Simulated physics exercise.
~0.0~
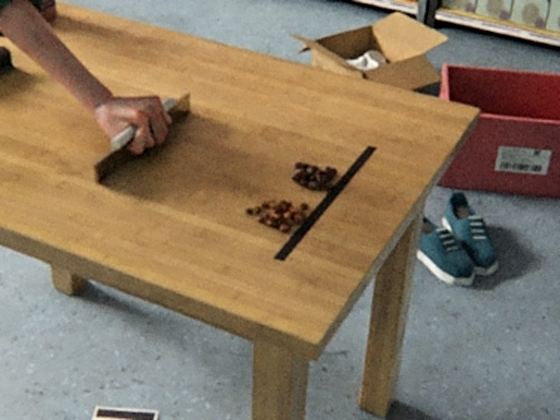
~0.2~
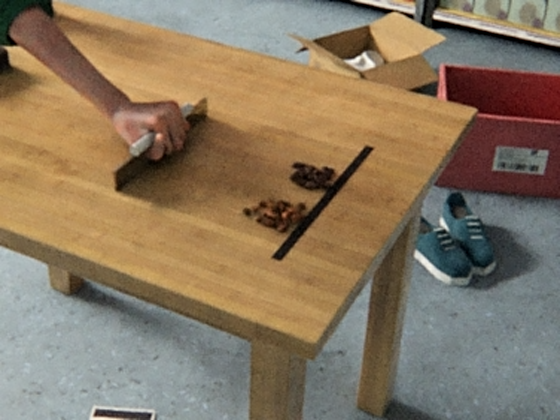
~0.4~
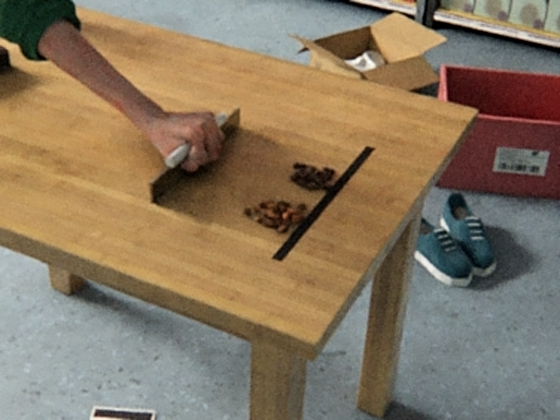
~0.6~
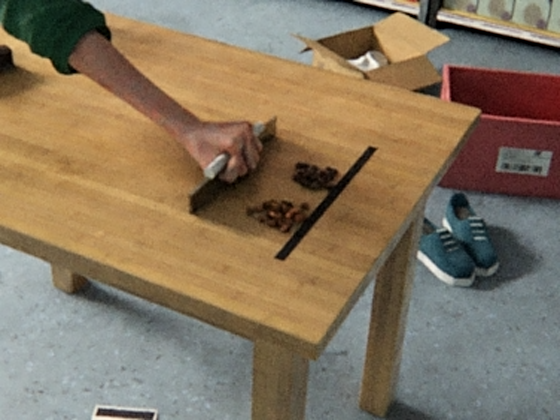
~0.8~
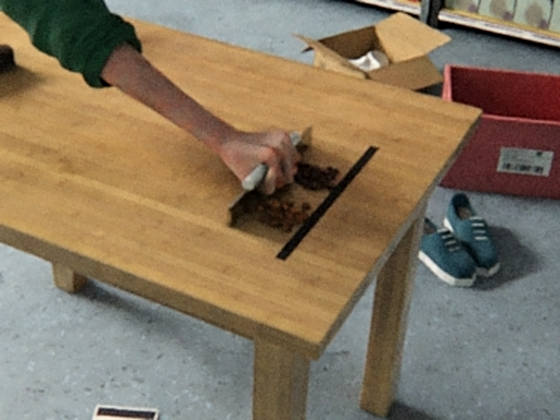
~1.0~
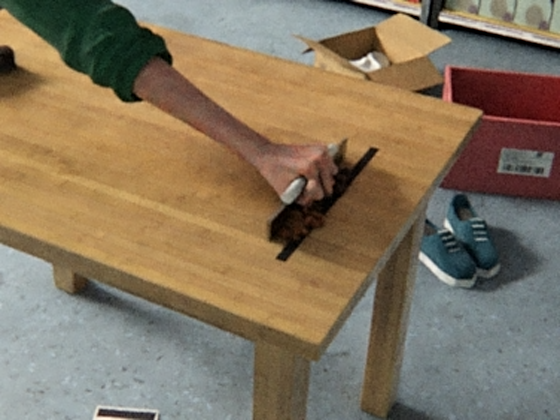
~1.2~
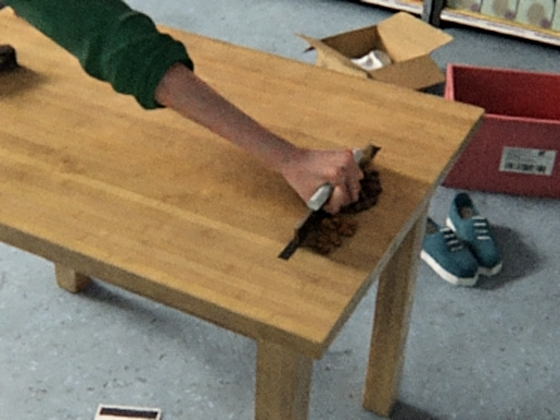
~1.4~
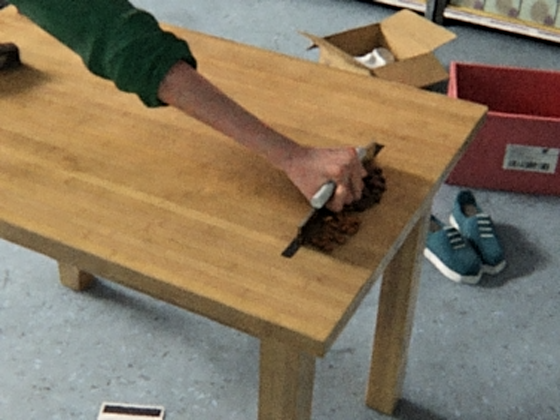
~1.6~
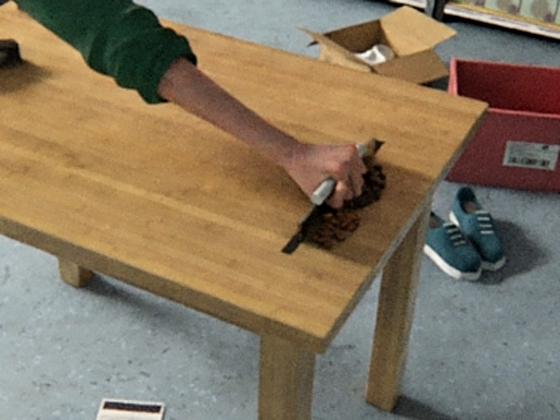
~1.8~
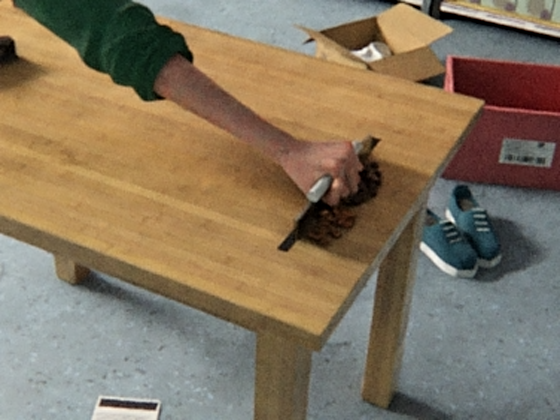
On a wooden table, a hand in a green sleeve slid a scraper steadily to the right until it reached two small heaps of brown bits and pushed them across a black tape strip, stopping at the tape with both heaps still on the table.
